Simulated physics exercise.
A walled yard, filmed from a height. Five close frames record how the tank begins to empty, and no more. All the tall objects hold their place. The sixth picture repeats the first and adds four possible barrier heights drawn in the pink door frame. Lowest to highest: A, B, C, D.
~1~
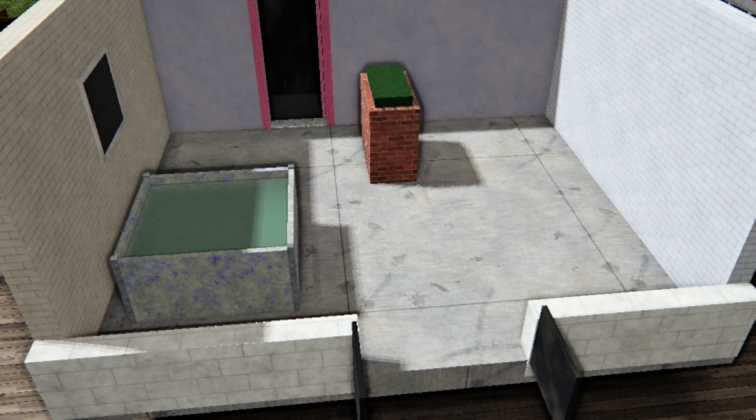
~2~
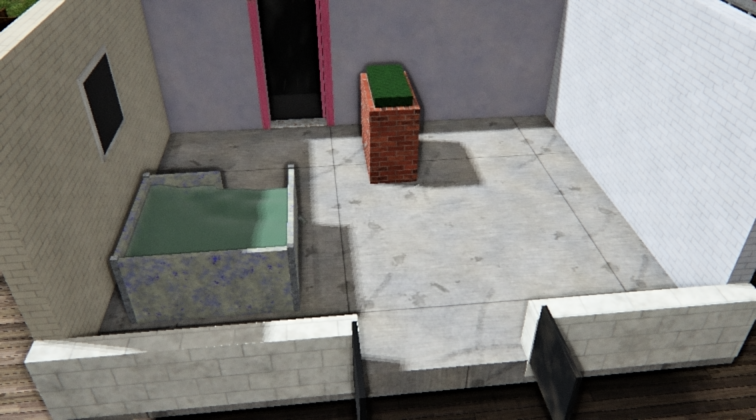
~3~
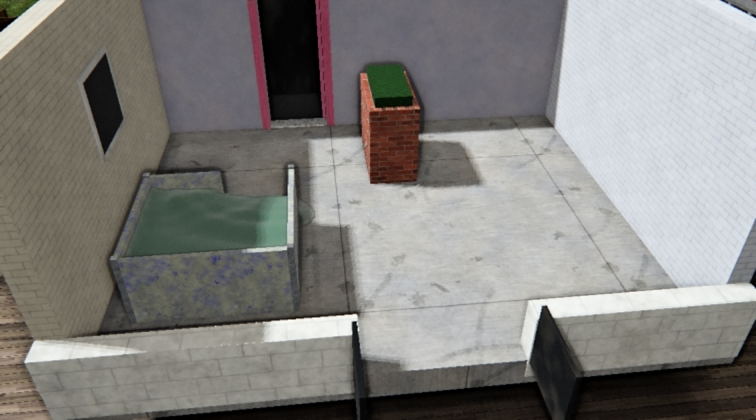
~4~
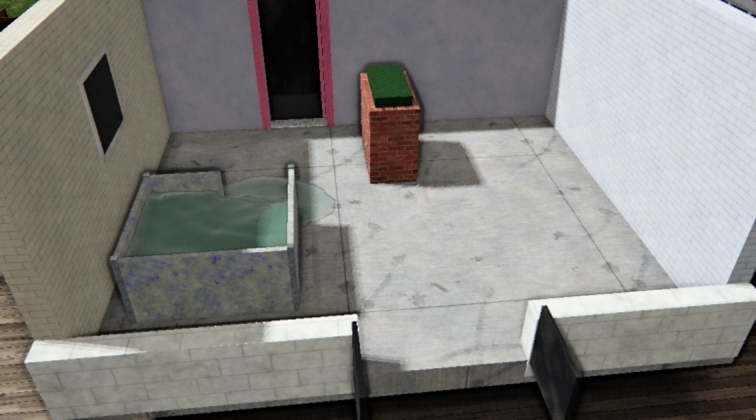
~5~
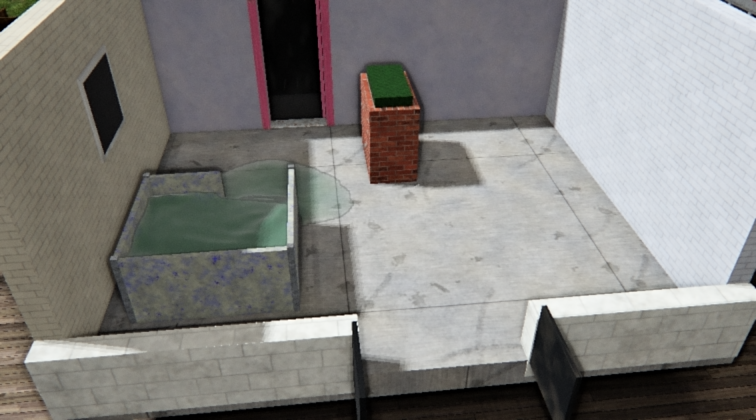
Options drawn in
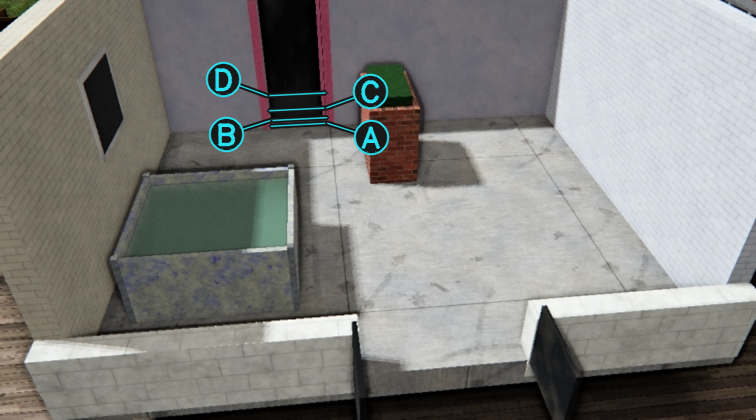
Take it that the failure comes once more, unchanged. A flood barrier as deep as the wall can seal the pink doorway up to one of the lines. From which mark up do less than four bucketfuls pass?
Use line C.
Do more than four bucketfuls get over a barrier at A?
Yes.
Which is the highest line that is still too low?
B it is.
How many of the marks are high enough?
Two of them.
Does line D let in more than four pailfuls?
No, that is safe.
On the marked copy, A at (299, 124); B at (298, 119); C at (297, 109); D at (296, 94); from the bottom up A, B, C, D.
Choosing A, dozens of bucketfuls pour in.
Choosing B, about 12 bucketfuls get in.
Choosing C, a splash gets over, under a bucket.
Choosing D, nothing gets over.
